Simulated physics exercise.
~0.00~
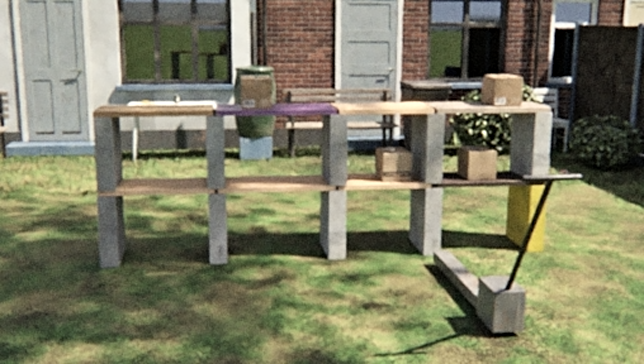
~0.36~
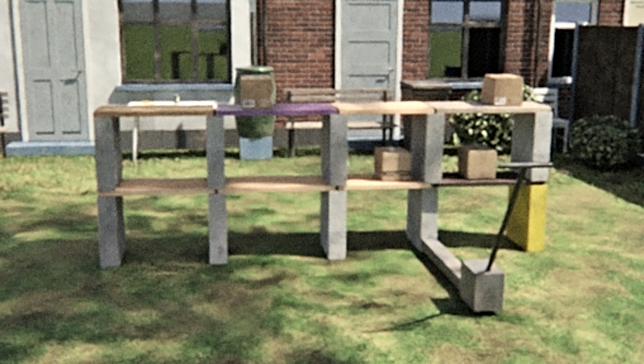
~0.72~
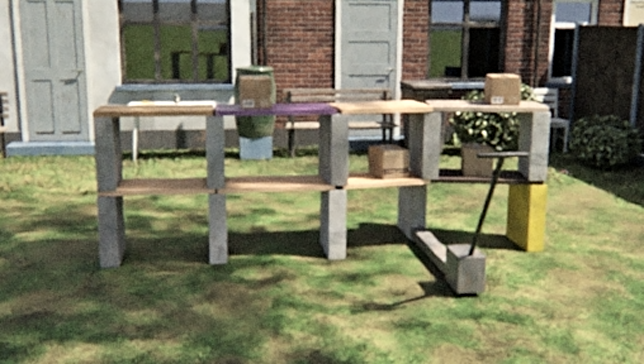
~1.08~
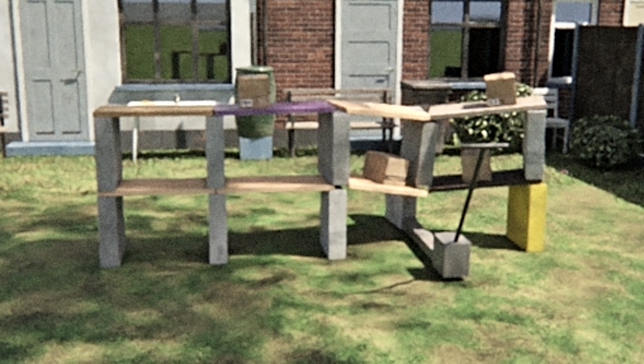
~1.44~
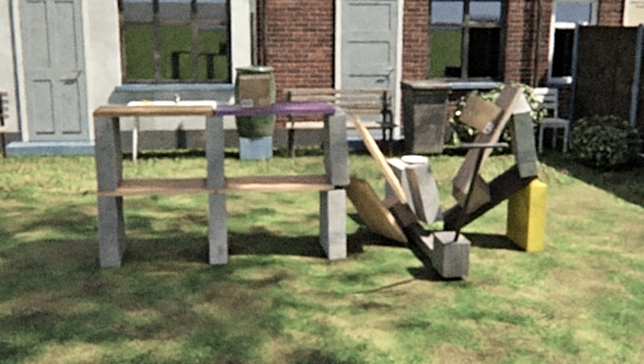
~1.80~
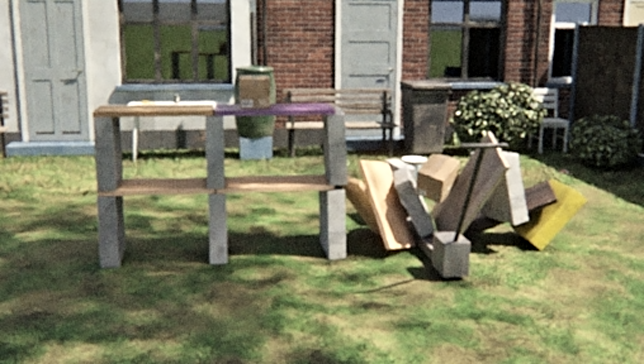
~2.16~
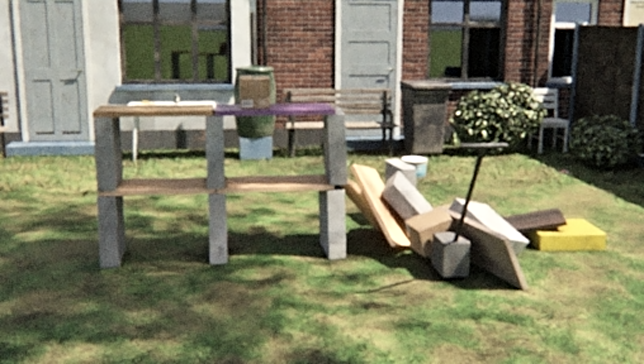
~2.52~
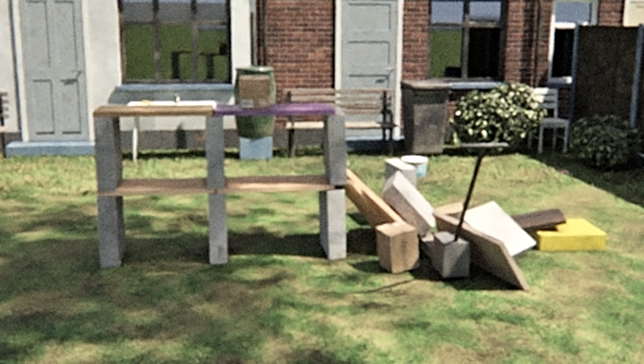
The footage shows a low jack sliding in at the foot of an upright in a two-tier block-and-board shelf on a lawn; the right-hand section sags and collapses, the yellow upright topples last, and the left part with the purple board stays standing beside the heap.
